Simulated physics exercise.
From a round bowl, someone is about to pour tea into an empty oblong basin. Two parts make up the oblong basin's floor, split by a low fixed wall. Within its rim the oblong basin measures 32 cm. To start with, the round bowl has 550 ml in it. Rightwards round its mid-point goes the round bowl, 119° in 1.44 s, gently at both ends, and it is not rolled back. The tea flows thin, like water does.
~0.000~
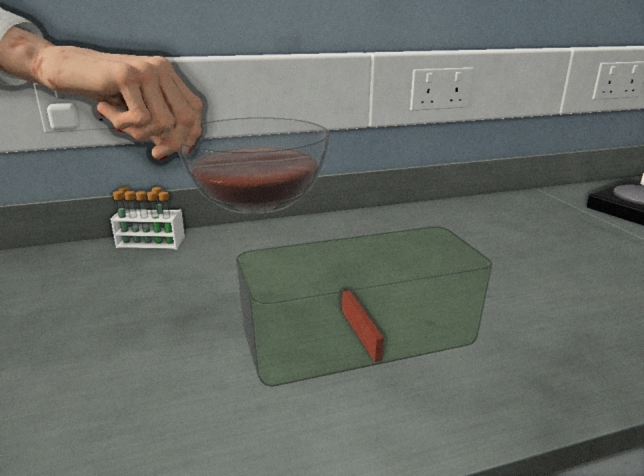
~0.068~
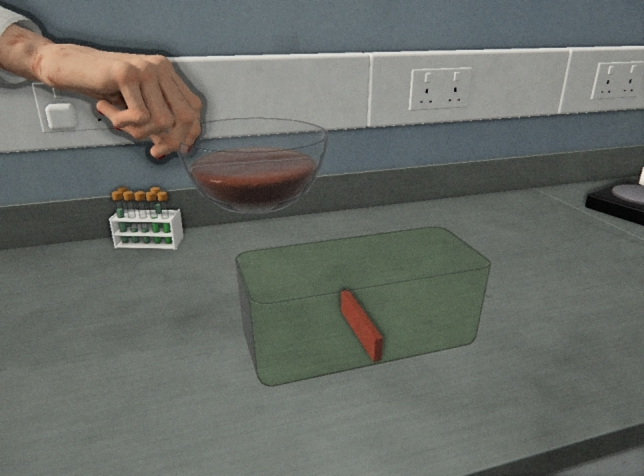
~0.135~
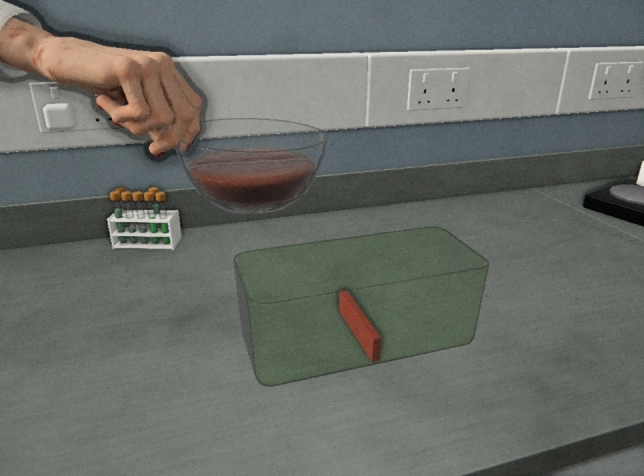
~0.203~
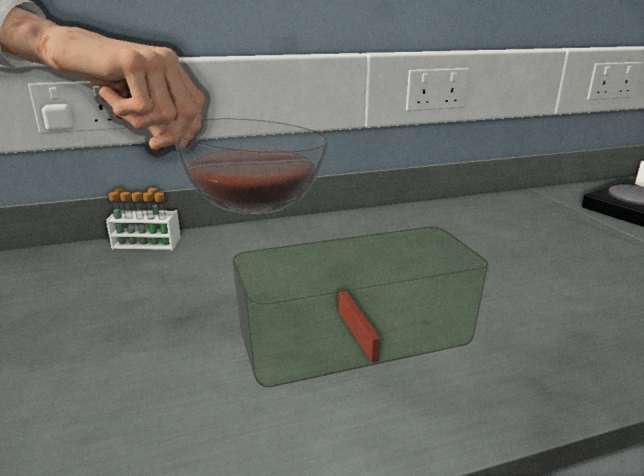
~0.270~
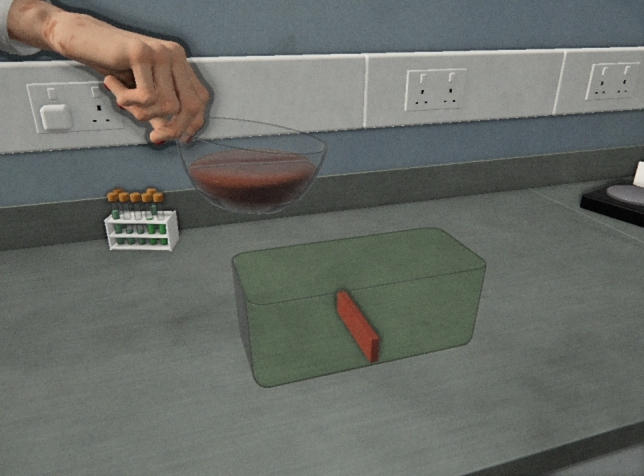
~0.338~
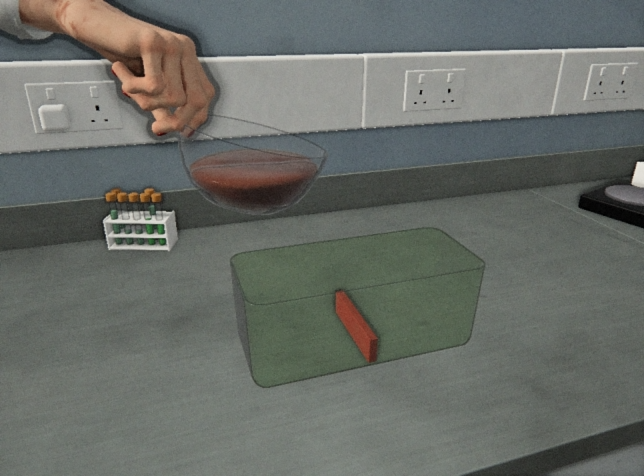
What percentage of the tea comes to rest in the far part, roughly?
45 %.
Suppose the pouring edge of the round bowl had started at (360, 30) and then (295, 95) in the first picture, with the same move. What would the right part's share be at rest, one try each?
First 85, then 10 per cent.
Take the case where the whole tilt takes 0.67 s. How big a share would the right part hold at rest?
Then about 30 per cent.
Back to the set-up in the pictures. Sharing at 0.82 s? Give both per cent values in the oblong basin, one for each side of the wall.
Left side near 8, right side near 14.
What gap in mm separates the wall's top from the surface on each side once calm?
On the left it's about 22 mm; on the right, about 26 mm.
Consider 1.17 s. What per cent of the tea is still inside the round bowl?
About 0 per cent.
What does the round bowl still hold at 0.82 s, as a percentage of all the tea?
Close to 46 in a hundred.
After 0.82 s the tilt is 72° and 45 per cent is still to pour, 8 is left of the wall and 14 right of it.
After 1.17 s the tilt is 109° and 0 per cent is still to pour, 54 is left of the wall and 43 right of it.
After 1.54 s the tilt is 119° and 0 per cent is still to pour, 55 is left of the wall and 45 right of it.
After 1.94 s the tilt is 119° and 0 per cent is still to pour, 55 is left of the wall and 45 right of it.
In the end 55 per cent lies left of the wall, 45 right of it and 0 outside.
